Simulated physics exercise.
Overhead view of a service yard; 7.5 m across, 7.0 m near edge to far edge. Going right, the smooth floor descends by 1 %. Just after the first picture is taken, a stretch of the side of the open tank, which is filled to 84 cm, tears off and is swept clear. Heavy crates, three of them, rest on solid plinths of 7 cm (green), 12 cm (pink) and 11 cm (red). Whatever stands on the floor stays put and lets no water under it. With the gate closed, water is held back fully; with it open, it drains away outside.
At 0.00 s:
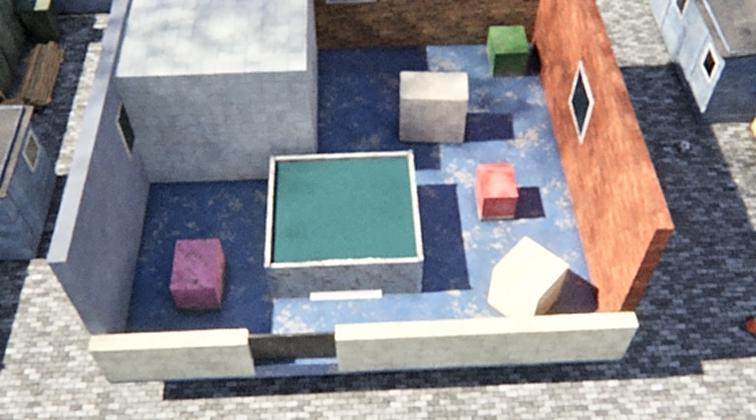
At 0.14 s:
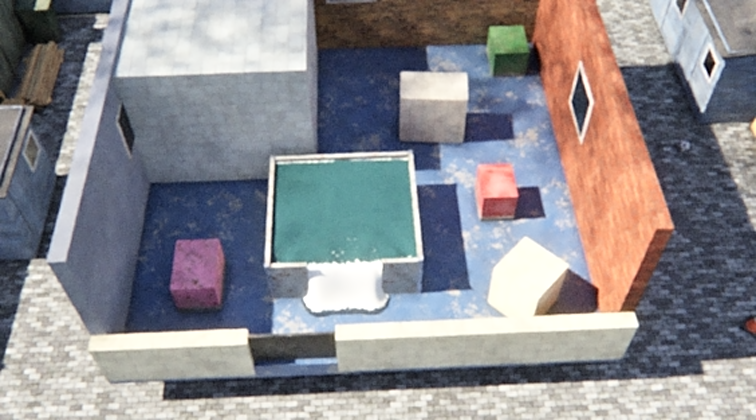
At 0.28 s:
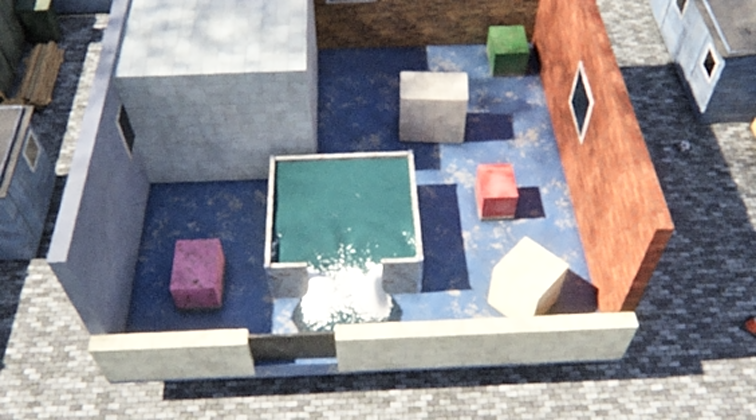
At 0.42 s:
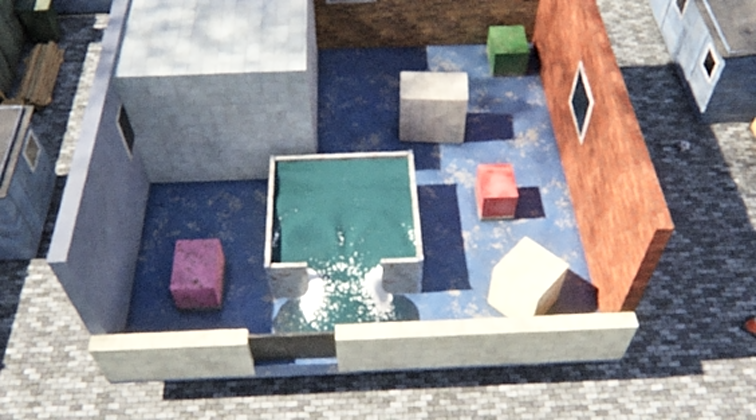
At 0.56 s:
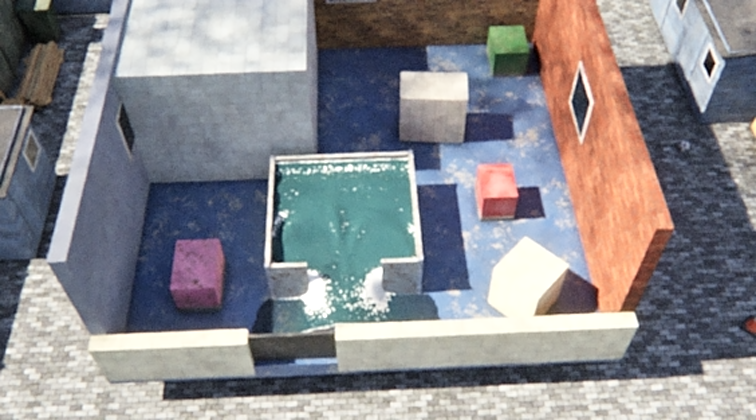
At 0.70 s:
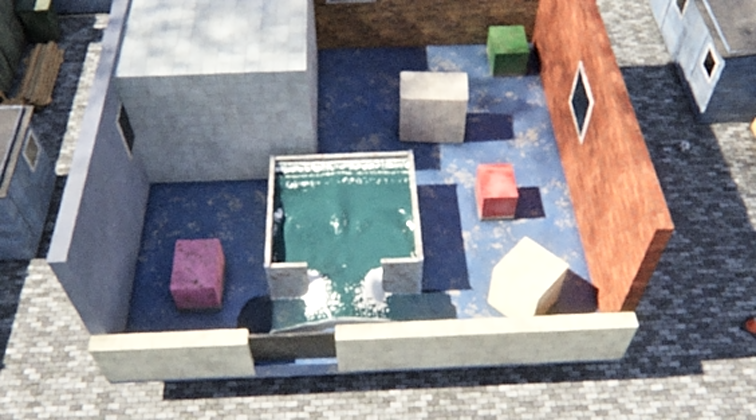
In a walled yard, water bursts from the open tank's front and spreads across the blue floor.
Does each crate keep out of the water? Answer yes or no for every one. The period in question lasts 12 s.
Green crate: No, the water touches it. Pink crate: No, the water touches it. Red crate: No, the water touches it.
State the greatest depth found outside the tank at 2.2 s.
Max around 51 cm.
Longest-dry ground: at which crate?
That would be the green one.
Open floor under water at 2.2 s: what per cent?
40 %.
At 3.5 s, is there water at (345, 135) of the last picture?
Not yet touched.
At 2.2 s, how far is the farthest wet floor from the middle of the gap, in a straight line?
Roughly 4.4 m.
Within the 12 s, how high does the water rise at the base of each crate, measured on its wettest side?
Max (cm) - green: 19; pink: 27; red: 25.
After 1.4 s water covers 20 % of the floor and is deepest (65 cm) near (344, 348); green plinth not reached, pink plinth reached, red plinth not reached.
After 2.2 s water covers 40 % of the floor and is deepest (51 cm) near (343, 338); green plinth not reached, pink plinth reached, red plinth reached.
After 3.5 s water covers 60 % of the floor and is deepest (39 cm) near (343, 338); green plinth not reached, pink plinth reached, red plinth reached.
After 7.0 s water covers 95 % of the floor and is deepest (24 cm) near (270, 198); green plinth reached, pink plinth reached, red plinth reached.
After 12.0 s water covers 100 % of the floor and is deepest (17 cm) near (494, 342); highest at the green plinth 19 cm, highest at the pink plinth 27 cm, highest at the red plinth 25 cm.
